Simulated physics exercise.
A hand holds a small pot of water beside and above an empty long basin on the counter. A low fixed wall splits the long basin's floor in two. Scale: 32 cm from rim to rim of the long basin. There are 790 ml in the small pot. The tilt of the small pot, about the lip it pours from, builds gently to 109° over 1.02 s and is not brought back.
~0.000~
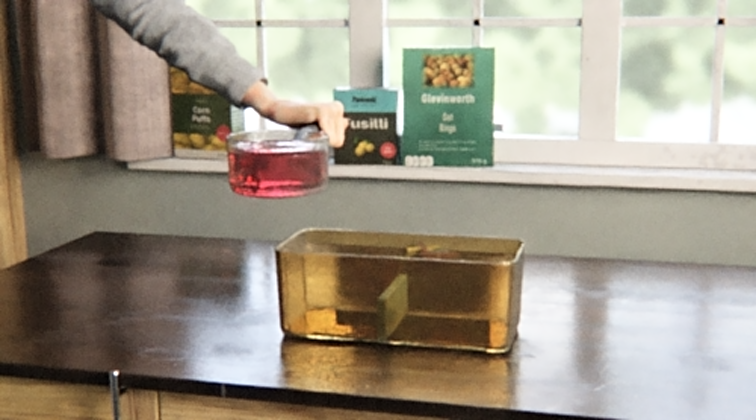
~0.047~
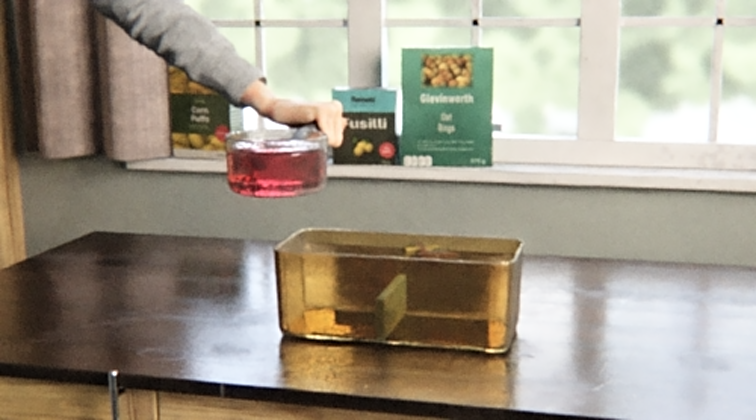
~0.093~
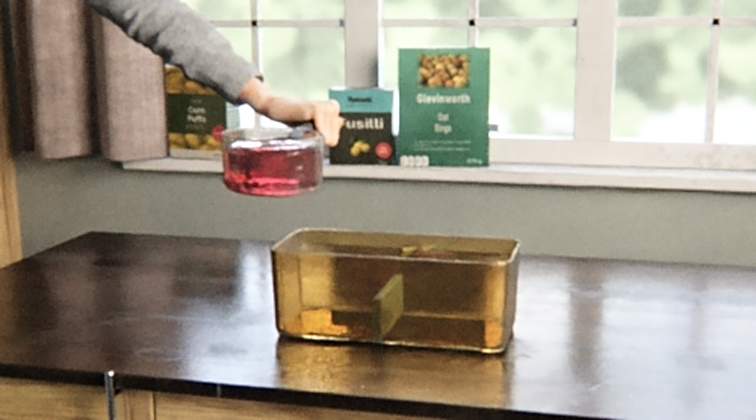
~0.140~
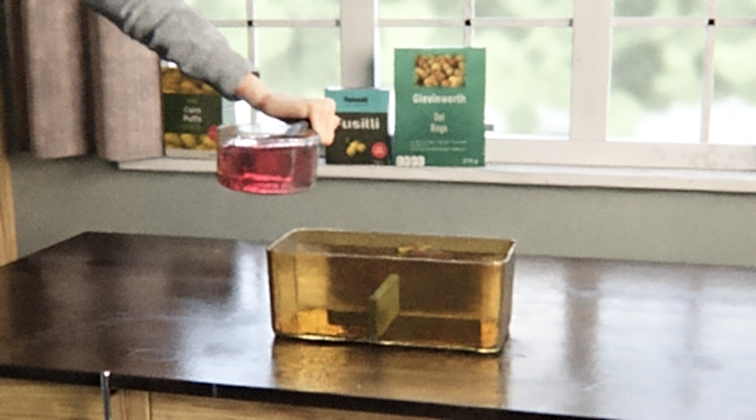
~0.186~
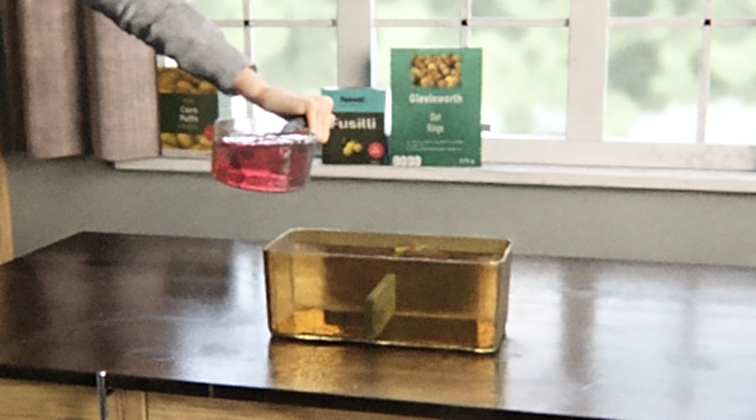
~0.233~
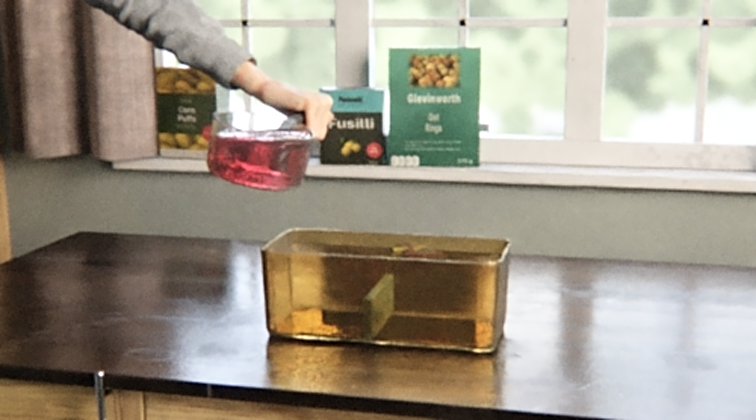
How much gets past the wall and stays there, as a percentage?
About 84 per cent.
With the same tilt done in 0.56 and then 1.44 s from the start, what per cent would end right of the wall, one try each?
First 65, then 75 per cent.
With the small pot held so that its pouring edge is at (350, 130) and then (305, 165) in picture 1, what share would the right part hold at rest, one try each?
In turn about 95 and 25 per cent.
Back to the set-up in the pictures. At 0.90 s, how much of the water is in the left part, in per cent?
Some 7 per cent.
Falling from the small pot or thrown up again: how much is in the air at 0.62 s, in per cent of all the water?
Near 36 in a hundred.
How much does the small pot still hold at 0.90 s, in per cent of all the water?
About 8 per cent.
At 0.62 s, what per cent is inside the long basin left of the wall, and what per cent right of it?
Near 6 on the left, 0 on the right.
After 0.62 s the tilt is 72° and 57 per cent is still to pour, 6 is left of the wall and 0 right of it.
After 0.90 s the tilt is 105° and 8 per cent is still to pour, 7 is left of the wall and 66 right of it.
After 1.20 s the tilt is 109° and 0 per cent is still to pour, 14 is left of the wall and 83 right of it.
After 1.52 s the tilt is 109° and 0 per cent is still to pour, 15 is left of the wall and 83 right of it.
In the end 15 per cent lies left of the wall, 84 right of it and 1 outside.
